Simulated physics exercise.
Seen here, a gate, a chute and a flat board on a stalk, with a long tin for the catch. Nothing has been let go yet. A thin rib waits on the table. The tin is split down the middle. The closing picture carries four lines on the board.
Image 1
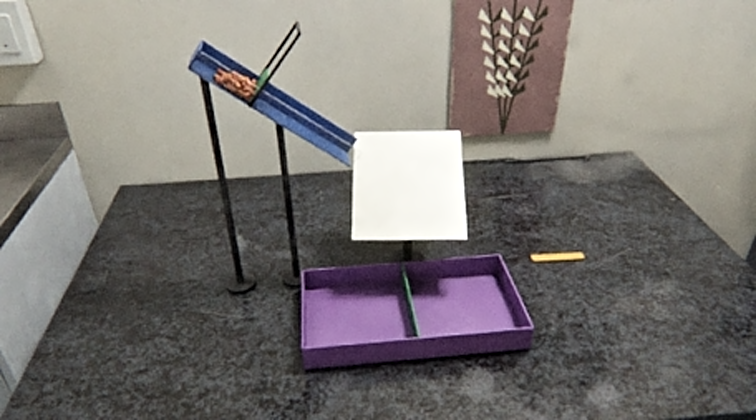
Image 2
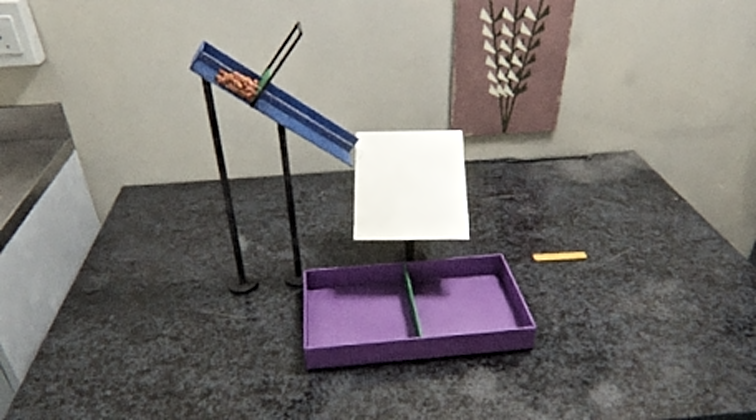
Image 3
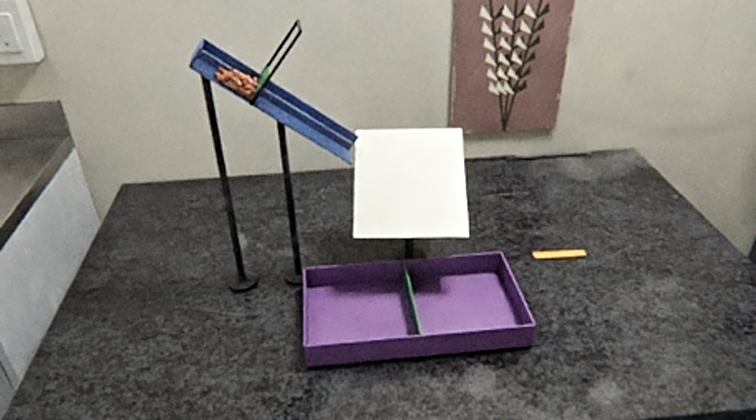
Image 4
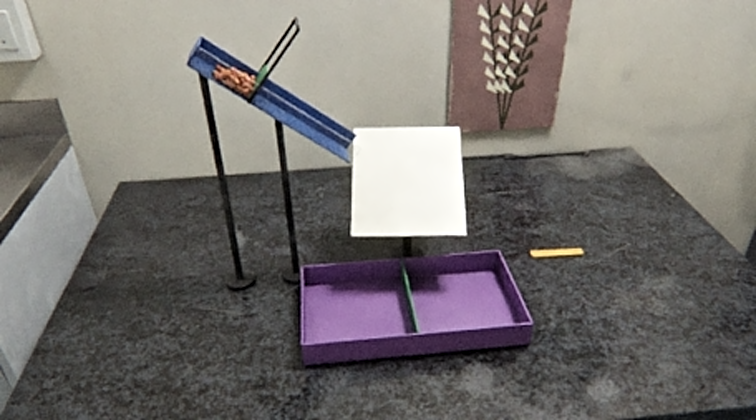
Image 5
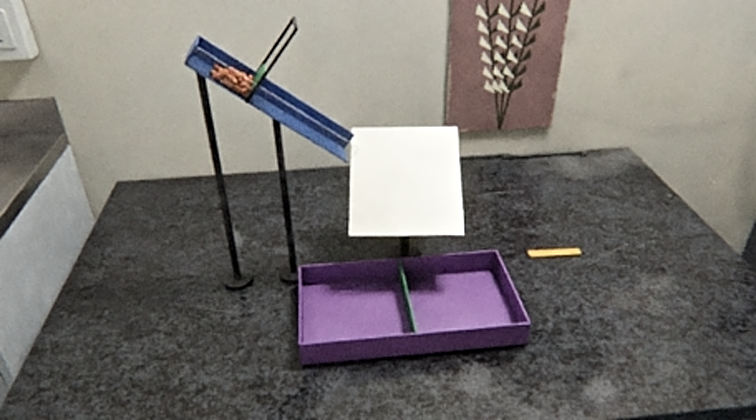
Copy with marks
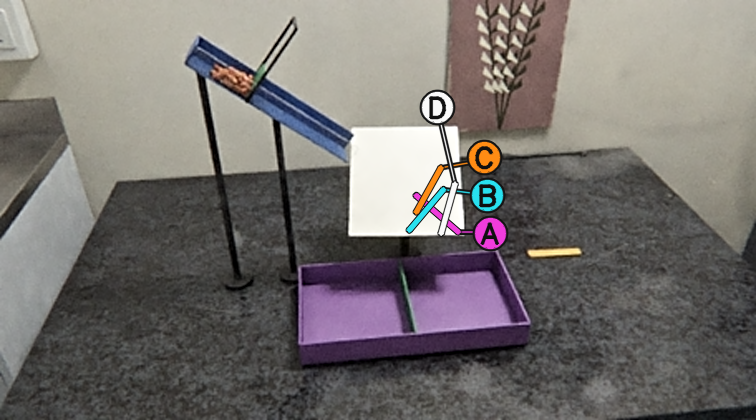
To begin with, reddish pellets sit behind a closed gate near the top of a blue chute that slopes down rightward to a tilted white board, above a purple tray with a green divider. Nothing in the setup moves afterward; only the view shifts very slightly.
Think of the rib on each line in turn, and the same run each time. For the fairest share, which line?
Line C.
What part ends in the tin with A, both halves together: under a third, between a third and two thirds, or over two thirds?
It is over two thirds.
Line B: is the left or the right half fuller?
More lands on the left.
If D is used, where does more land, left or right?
Right.
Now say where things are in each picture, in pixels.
In the first picture, load behind the gate at (239, 82), clay pellets; lip of the chute at (349, 160), sloping fairly steeply.
In the second picture, middle of the board at (410, 183), tilted fairly steeply; middle of its low edge at (411, 239); of its high edge at (409, 132).
In the third picture, front corners of the tin at (305, 346) and (535, 325); front end of its middle wall at (421, 335); gate still shut at (266, 76).
In the fourth picture, middle of the load at (238, 78); lip at (348, 156).
In the fifth picture, middle of the load at (236, 77); lip at (346, 156).
On the marked copy, line A from (416, 195) to (458, 232); line B from (443, 189) to (409, 230); line C from (440, 167) to (416, 212); line D from (454, 183) to (441, 233).
Choosing A, of what is caught, a small part in the left half, most in the right.
Choosing B, of what is caught, most in the left half, a small part in the right.
Choosing C, of what is caught, about a third in the left half, about two thirds in the right.
Choosing D, of what is caught, a small part in the left half, most in the right.
